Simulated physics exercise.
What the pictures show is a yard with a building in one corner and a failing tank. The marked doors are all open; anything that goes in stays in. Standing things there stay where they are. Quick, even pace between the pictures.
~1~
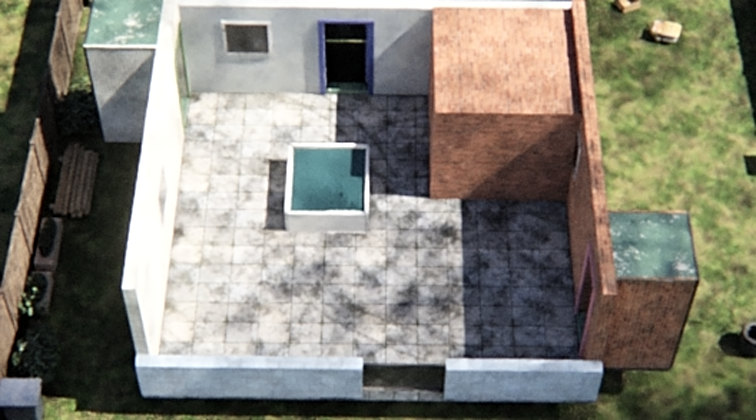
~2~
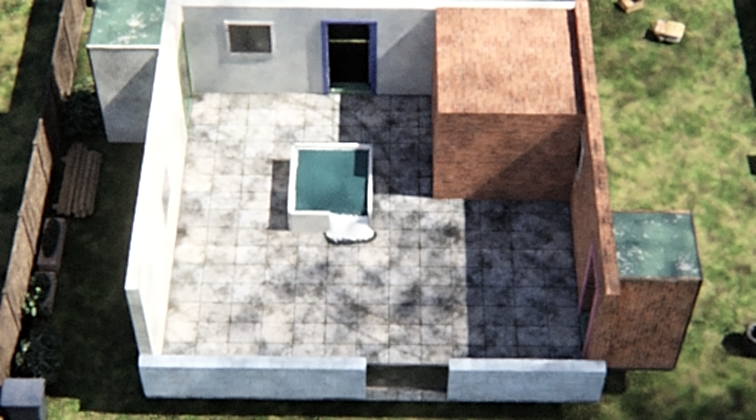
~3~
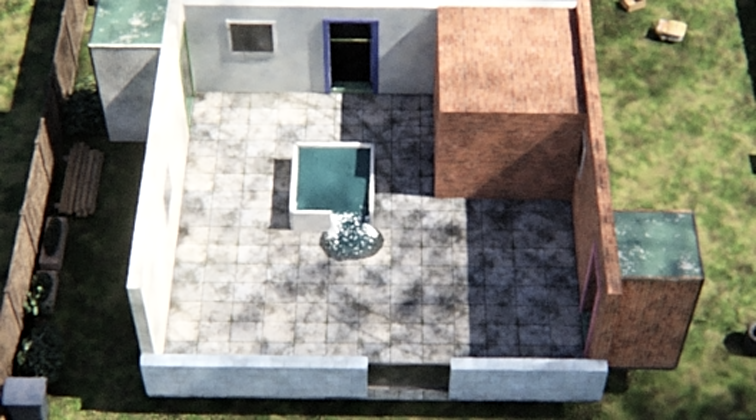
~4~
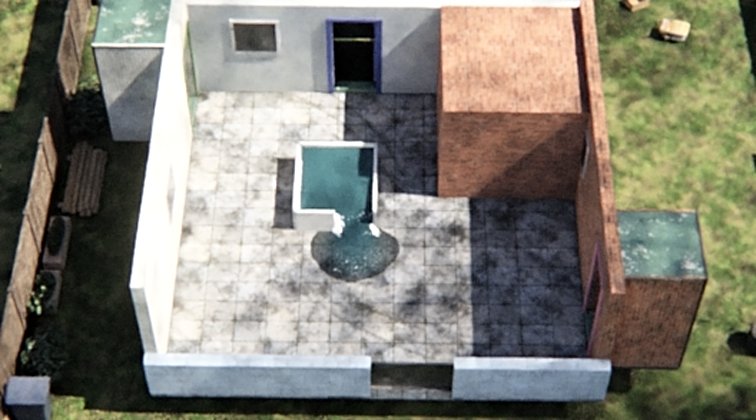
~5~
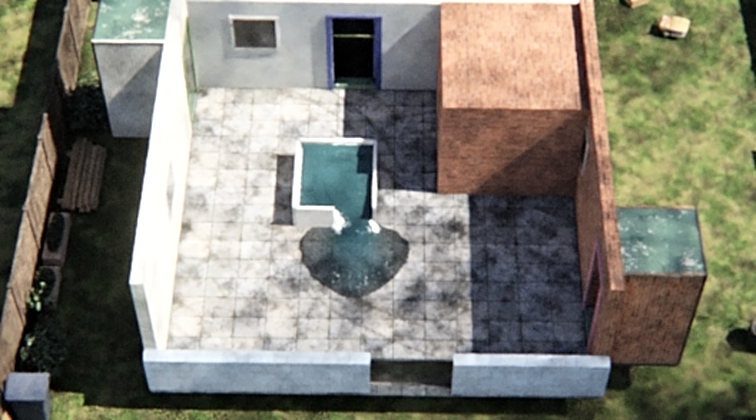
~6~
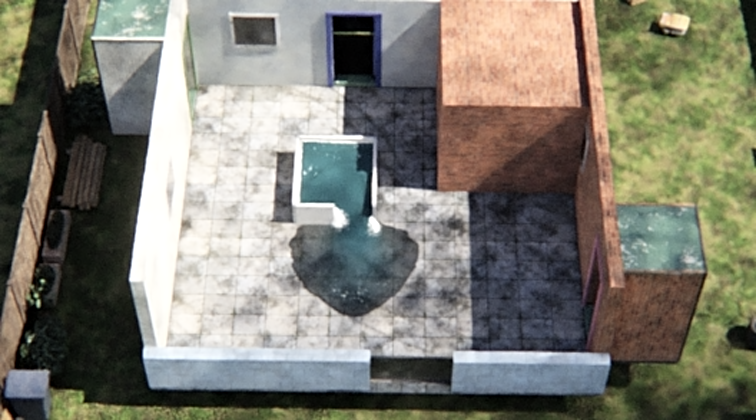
In a walled, tiled yard with a brick building in one corner, a square tank of still, blue-green water stands near the middle. Water bursts out at the tank's lower right corner in a white splash, then pours onto the tiles, spreading into a dark, rounded pool that widens toward the front wall.
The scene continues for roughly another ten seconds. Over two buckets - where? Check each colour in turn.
Blue door under or at two; pink door under or at two; green door under or at two.
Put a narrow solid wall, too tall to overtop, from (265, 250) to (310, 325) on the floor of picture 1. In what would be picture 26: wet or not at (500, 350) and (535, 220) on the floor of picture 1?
First spot submerged, second spot parched.
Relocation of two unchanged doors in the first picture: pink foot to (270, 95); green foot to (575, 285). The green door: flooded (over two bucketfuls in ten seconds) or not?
My answer is that the green door stays beneath the limit.
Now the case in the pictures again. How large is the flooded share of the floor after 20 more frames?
I reckon 30 per cent or so.
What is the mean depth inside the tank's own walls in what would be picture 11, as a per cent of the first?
I'd put it close to 68 percent.
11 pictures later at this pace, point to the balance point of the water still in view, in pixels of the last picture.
The balance point is around (351, 244).
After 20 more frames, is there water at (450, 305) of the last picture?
Lab note - point status: Swamped.
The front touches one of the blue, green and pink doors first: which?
Going by the pictures, it would be the pink door.
A moment on, water covers 20 % of the floor; the blue door not reached, the pink door not reached, the green door not reached.
Next, water covers 30 % of the floor; the blue door not reached, the pink door not reached, the green door not reached.
Then, water covers 30 % of the floor; the blue door not reached, the pink door not reached, the green door not reached.
Later, water covers 45 % of the floor; the blue door not reached, the pink door under two buckets in, the green door not reached.
In the end, water covers 70 % of the floor; the blue door not reached, the pink door under two buckets in, the green door not reached.
